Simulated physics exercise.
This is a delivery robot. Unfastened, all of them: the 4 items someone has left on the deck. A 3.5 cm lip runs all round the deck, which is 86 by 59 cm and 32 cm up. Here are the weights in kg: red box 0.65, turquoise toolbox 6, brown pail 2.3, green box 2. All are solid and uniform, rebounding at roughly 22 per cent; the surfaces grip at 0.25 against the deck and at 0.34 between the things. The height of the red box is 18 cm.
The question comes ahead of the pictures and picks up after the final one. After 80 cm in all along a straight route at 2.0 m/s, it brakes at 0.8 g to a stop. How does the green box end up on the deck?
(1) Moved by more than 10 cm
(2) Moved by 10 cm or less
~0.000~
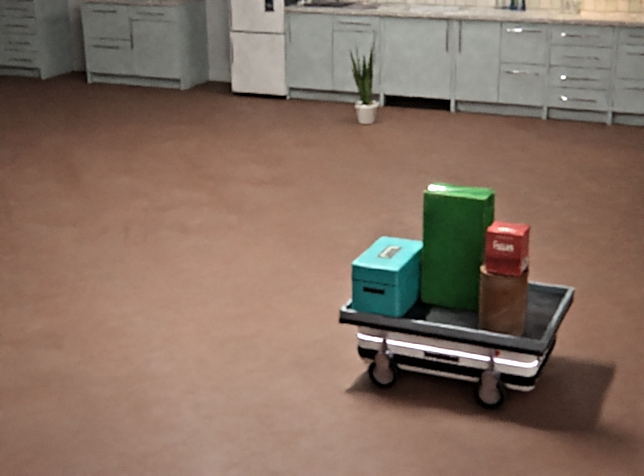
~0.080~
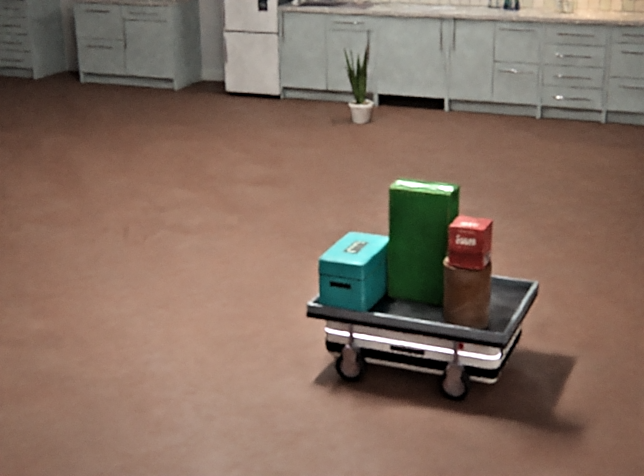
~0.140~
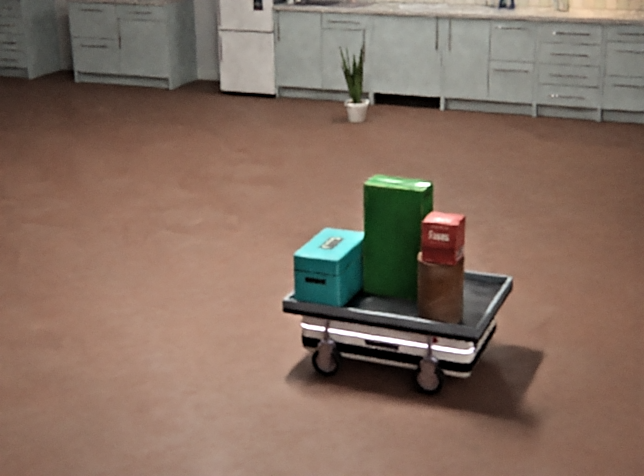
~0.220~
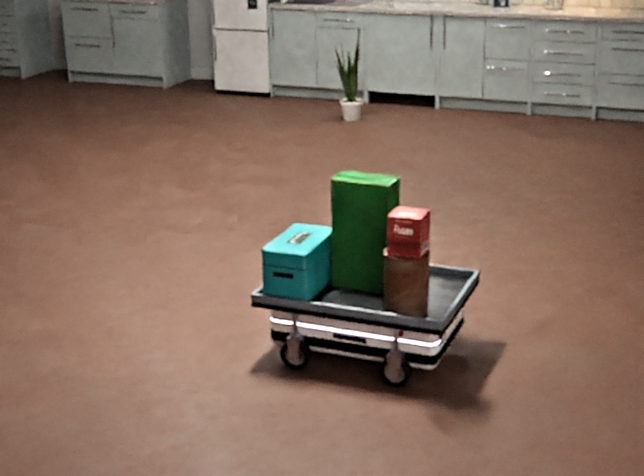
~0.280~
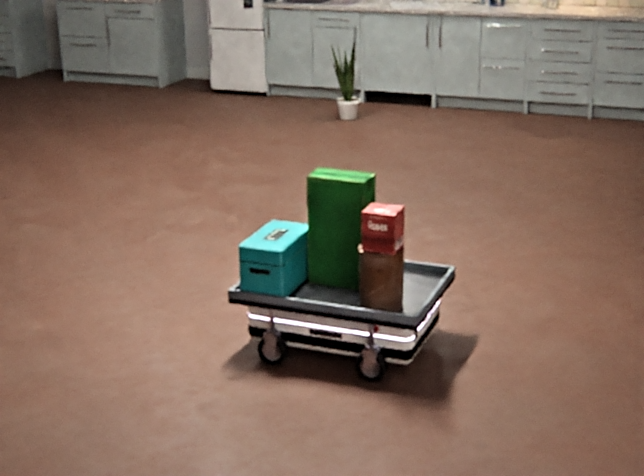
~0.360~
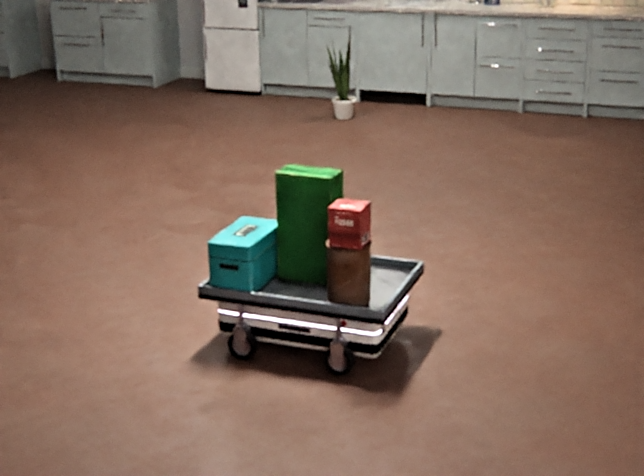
Option 2: Moved by 10 cm or less.
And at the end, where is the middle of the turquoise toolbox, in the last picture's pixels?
Around (180, 247).
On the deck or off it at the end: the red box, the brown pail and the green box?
Outcome: The red box departs its support; the brown pail remains on its support; the green box remains on its support.
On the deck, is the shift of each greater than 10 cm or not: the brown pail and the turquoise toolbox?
Brown pail: Is displaced. Turquoise toolbox: Remains in place.
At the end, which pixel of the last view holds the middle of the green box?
End position: Roughly (250, 217).
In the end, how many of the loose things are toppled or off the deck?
1 of them.
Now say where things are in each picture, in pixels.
In the first picture, 0 cm covered; green box (458, 247); red box (507, 249).
In the second picture, 16 cm covered; brown pail (467, 293); red box (470, 243).
In the third picture, 28 cm covered; turquoise toolbox (332, 269); brown pail (441, 288).
In the fourth picture, 44 cm covered; red box (409, 232); turquoise toolbox (300, 263).
In the fifth picture, 56 cm covered; brown pail (381, 277); red box (383, 229).
In the sixth picture, 72 cm covered; green box (310, 225); turquoise toolbox (247, 255).
By 0.56 s, 102 cm covered; green box tilted 3° near (242, 215); red box 7 cm from its spot; brown pail 7 cm from its spot.
By 0.76 s, 105 cm covered, stopped; green box tilted 6° near (235, 213); red box 32 cm from its spot; brown pail 30 cm from its spot.
By 0.96 s, 105 cm covered, stopped; green box 2 cm from its spot near (249, 217); red box tilted 18°; brown pail 35 cm from its spot.
By 1.56 s, 105 cm covered, stopped; red box now off the deck; green box 2 cm from its spot near (250, 217); brown pail 35 cm from its spot.
When it is over (2.0 s), off the deck, red box; not toppled but over 10 cm from the start, brown pail; the other 2 within 10 cm of the start. End places, in pixels of the last picture, green box near (250, 217).
